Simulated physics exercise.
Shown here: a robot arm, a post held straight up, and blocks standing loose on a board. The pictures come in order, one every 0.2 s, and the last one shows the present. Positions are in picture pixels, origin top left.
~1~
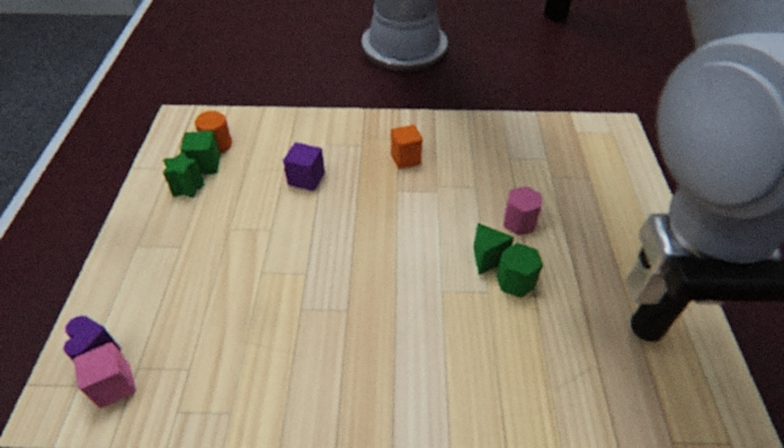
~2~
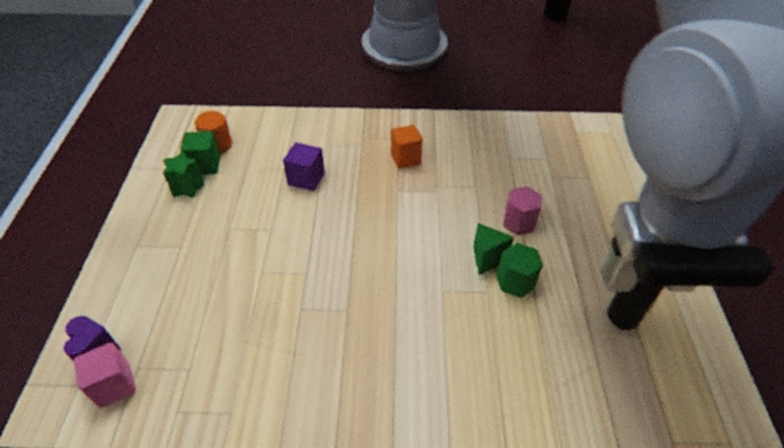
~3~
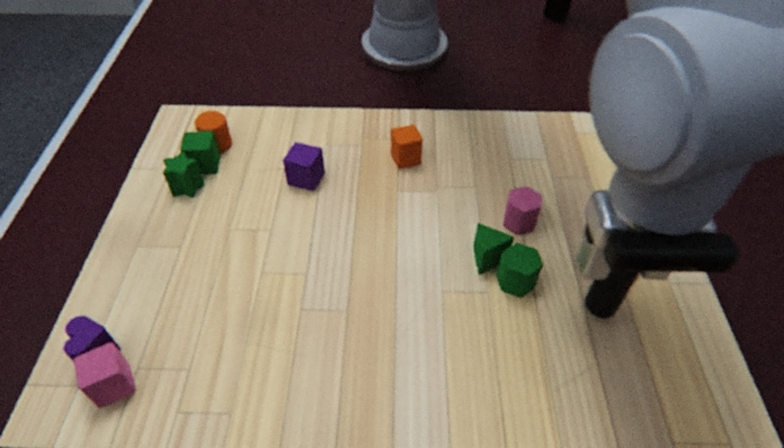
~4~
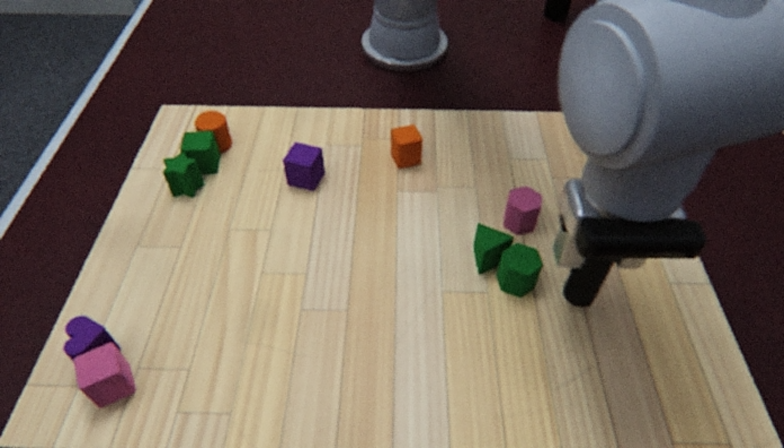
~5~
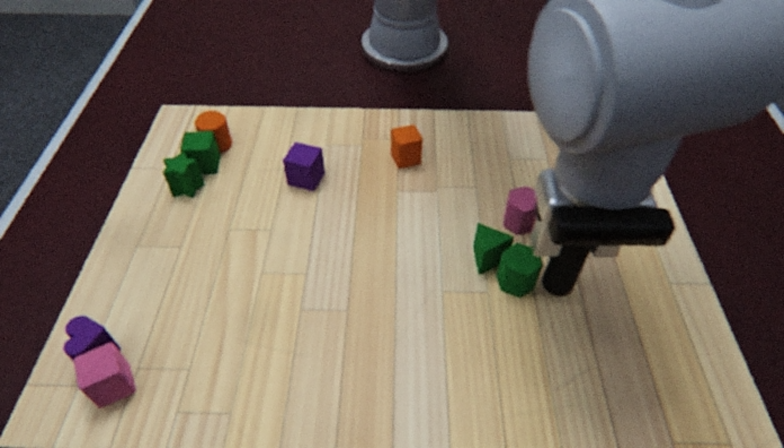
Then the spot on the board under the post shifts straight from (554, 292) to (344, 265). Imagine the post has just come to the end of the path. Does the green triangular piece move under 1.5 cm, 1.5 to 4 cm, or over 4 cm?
Displaced 1.5 to 4 cm.
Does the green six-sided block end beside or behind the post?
Yes, I think so.
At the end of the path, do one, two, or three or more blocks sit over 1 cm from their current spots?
It should be two.
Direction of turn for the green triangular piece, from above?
Spins clockwise.
One third of the way, post (483, 275); green triangular piece (470, 220), turned 50° clockwise; green six-sided block (460, 241), turned 60° clockwise.
Two thirds of the way, post (412, 266); green triangular piece (470, 220), turned 55° clockwise; green six-sided block (430, 226), turned 100° clockwise.
At the end, post (343, 257); green triangular piece (470, 220), turned 55° clockwise; green six-sided block (430, 226), turned 100° clockwise; pink six-sided block unmoved.
